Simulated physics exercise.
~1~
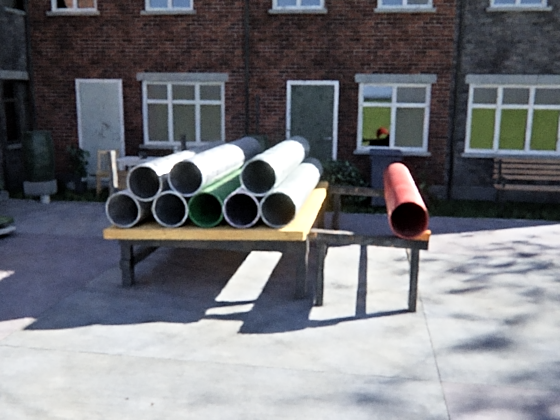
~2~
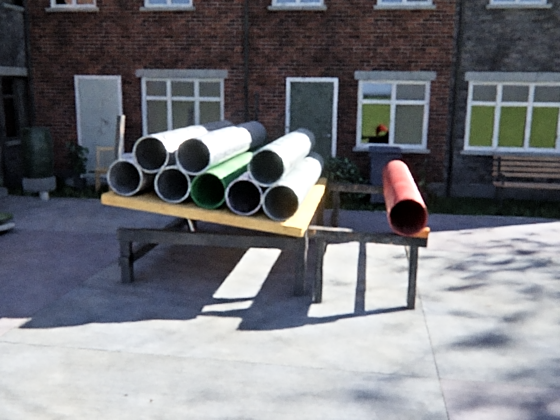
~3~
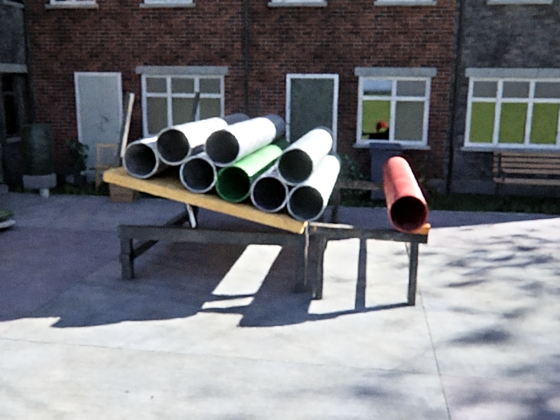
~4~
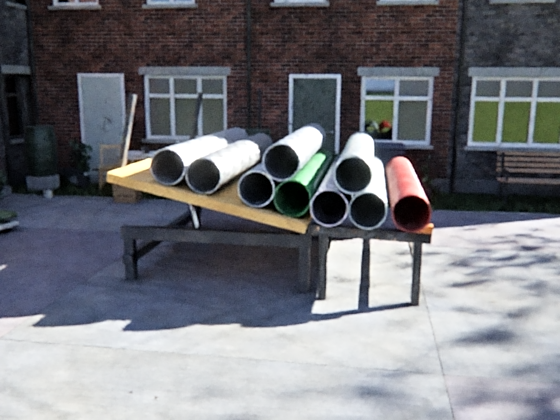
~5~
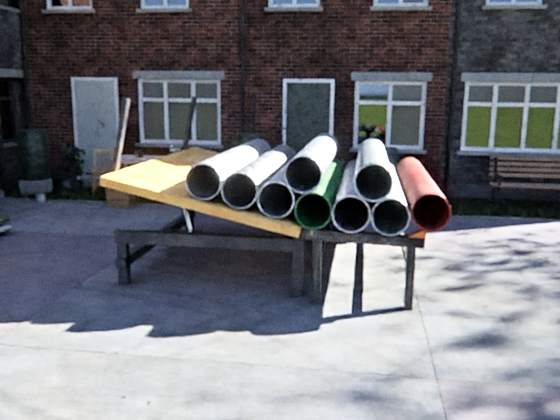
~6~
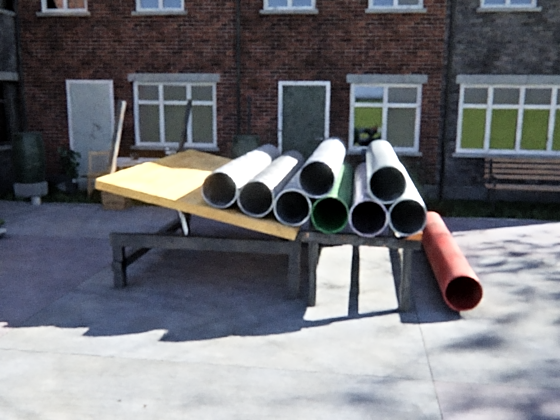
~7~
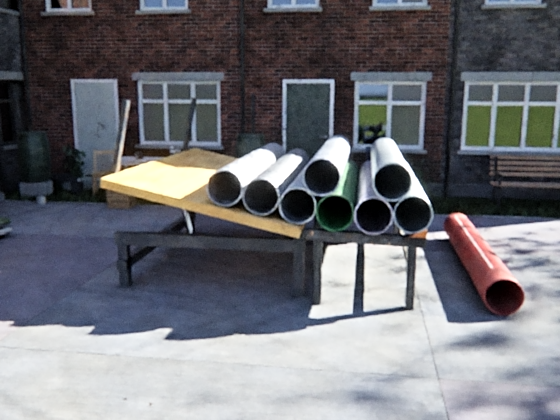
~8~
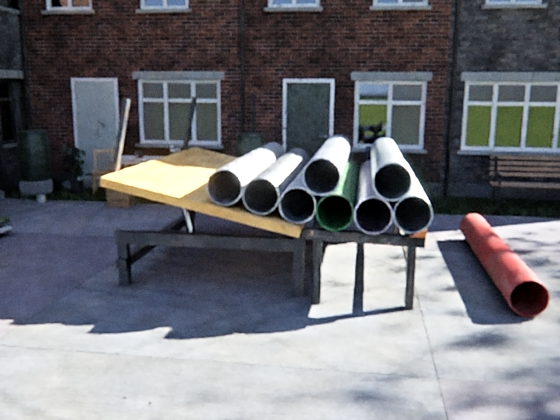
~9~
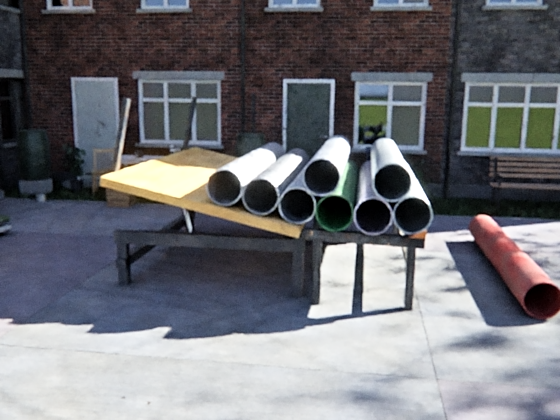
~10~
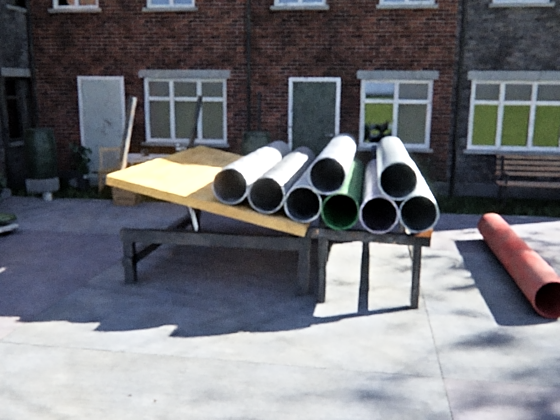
The footage shows a stack of hollow pipes on a wooden deck that tilts toward an adjoining rack, sending them rolling right and pushing the red pipe off the far end onto the ground, while the green one comes to rest among the others on the rack.
